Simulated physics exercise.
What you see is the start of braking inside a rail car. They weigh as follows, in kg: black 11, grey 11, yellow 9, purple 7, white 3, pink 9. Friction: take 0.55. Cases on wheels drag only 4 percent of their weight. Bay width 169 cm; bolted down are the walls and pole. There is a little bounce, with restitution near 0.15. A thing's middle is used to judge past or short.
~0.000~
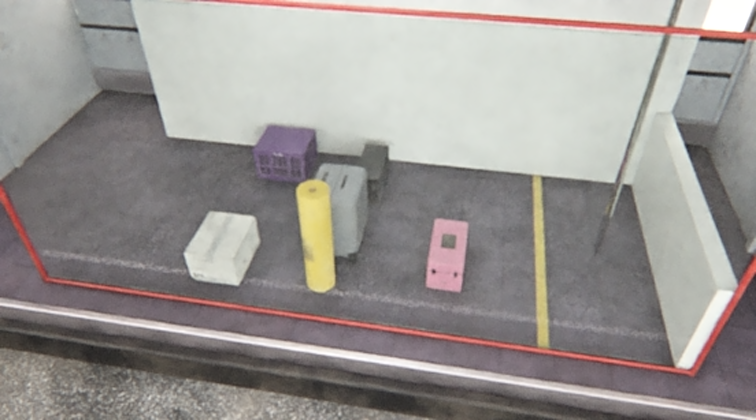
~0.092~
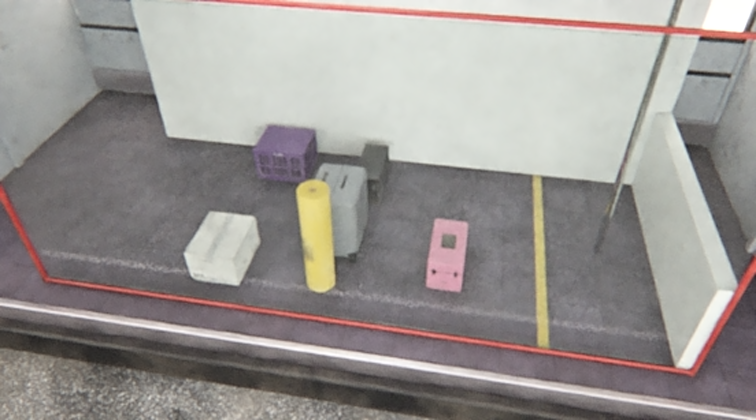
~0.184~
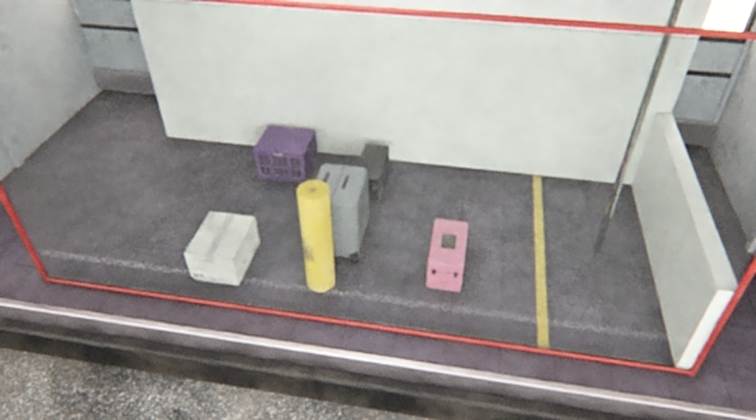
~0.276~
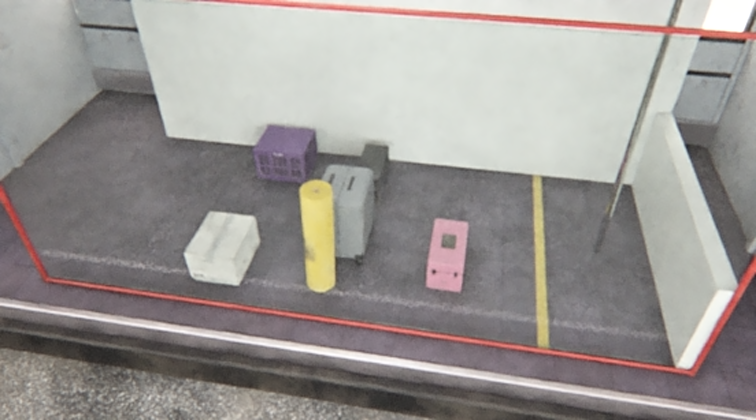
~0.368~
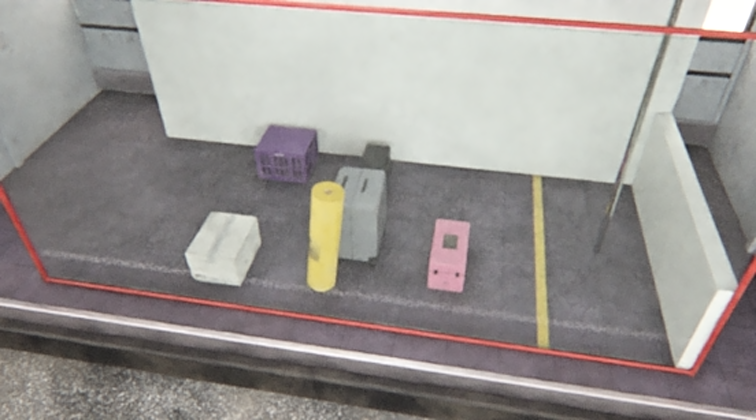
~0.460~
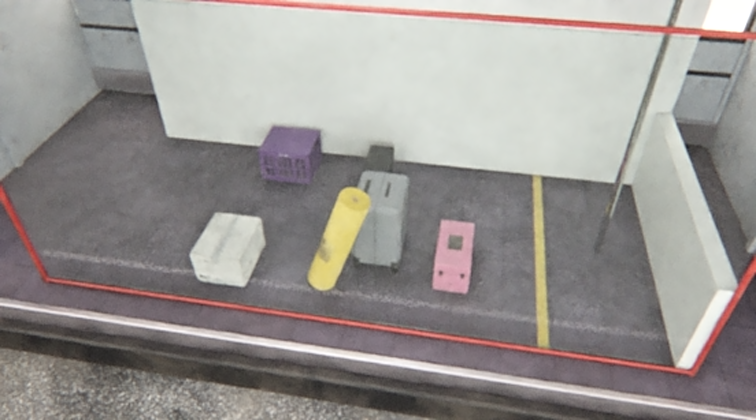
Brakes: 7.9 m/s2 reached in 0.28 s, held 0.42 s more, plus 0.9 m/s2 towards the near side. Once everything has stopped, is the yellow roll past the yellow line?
The middle does not go beyond the line.
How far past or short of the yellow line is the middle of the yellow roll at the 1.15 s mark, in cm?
About 10 cm short of it.
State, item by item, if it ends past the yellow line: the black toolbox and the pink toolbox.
The black toolbox ends on the near side, the pink toolbox on the far side.
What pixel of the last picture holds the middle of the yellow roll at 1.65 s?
It would be at about (527, 319) then.
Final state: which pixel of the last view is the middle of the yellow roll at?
About (527, 319).
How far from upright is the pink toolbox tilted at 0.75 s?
Tilt: Around 0°.
After 0.75 s the yellow roll is 67 cm short of the yellow line, tilted 90°, near (430, 295) in the last picture's view.
After 1.15 s the yellow roll is 11 cm short of the yellow line, tilted 90°, near (527, 318) in the last picture's view; the pink toolbox 58 cm past the yellow line, tilted 0°.
After 1.65 s the yellow roll is 11 cm short of the yellow line, tilted 90°, near (527, 319) in the last picture's view.
After 2.0 s, black toolbox stops short of the yellow line; yellow roll stops short of the yellow line; purple crate stops short of the yellow line; white carton stops short of the yellow line; pink toolbox crosses the yellow line.
